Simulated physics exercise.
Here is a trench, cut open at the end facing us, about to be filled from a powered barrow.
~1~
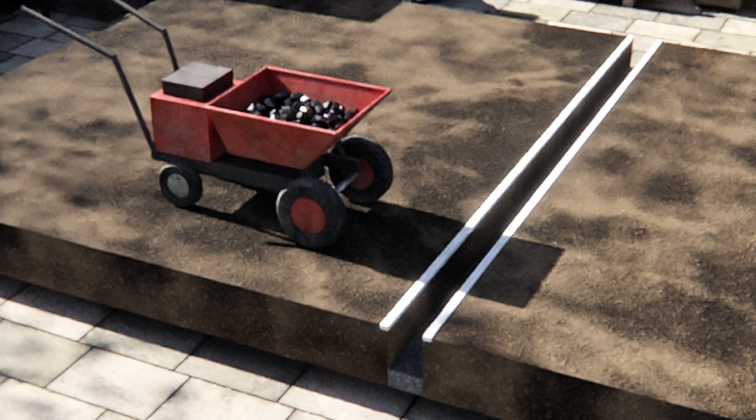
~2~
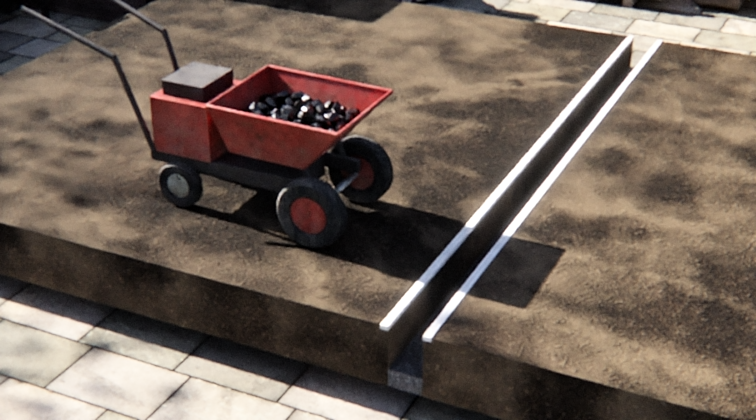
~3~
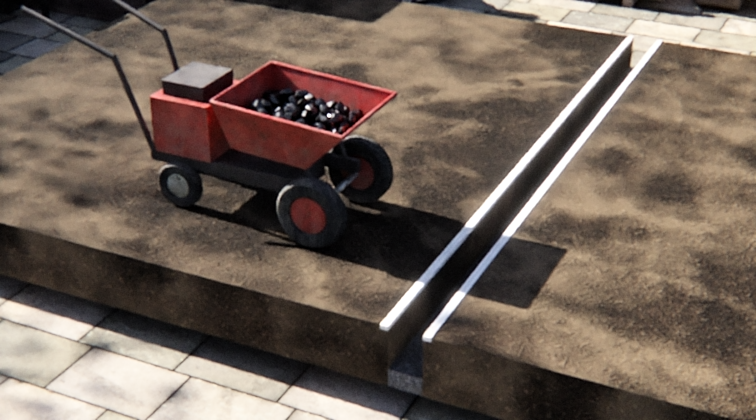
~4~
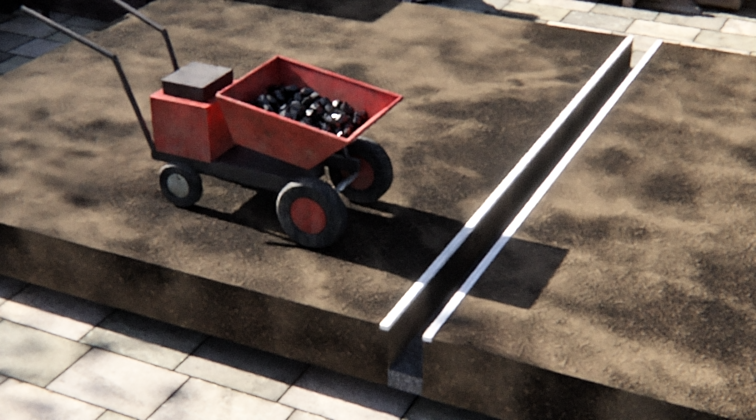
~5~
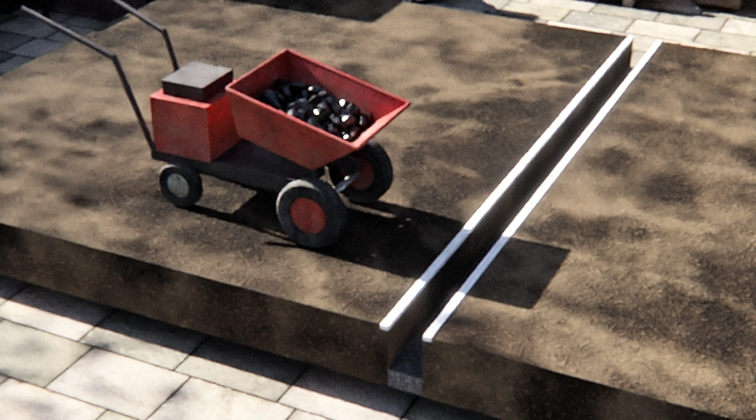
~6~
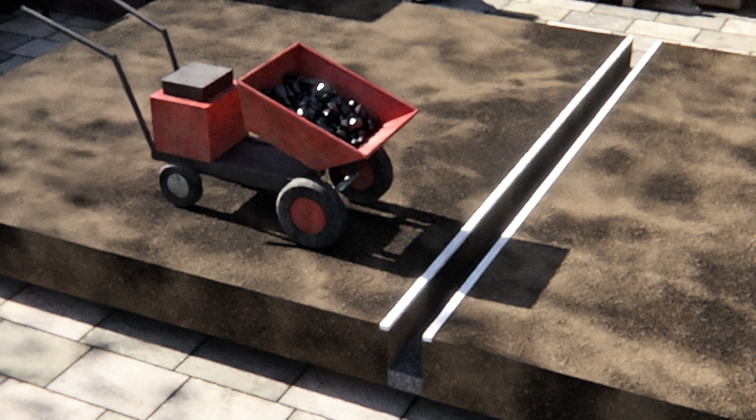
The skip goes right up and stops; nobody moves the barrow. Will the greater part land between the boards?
In the trench: Over half.
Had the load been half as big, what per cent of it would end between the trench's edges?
Near 60 %.
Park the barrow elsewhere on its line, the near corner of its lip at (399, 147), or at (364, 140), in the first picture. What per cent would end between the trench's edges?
In turn 0 and 90 in a hundred.
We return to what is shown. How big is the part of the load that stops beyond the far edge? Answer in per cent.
It comes to 5 per cent or so.
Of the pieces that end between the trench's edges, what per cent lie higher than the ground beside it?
Close to 0 per cent.
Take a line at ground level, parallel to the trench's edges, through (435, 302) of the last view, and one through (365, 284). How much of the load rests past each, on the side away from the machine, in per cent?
Near 30 % and 90 %.
Soon after the last picture, skip tipped steeply; all in the skip.
A little later, skip tipped right over; about two thirds in the skip; about a quarter short of the trench; a small part in or heaped over the trench; a stray few beyond it.
Later still, skip tipped right over; a small part in the skip; about a quarter short of the trench; about two thirds in or heaped over the trench; a stray few beyond it.
At rest, skip tipped right over; a small part in the skip; about a quarter short of the trench; about two thirds in or heaped over the trench; a stray few beyond it.
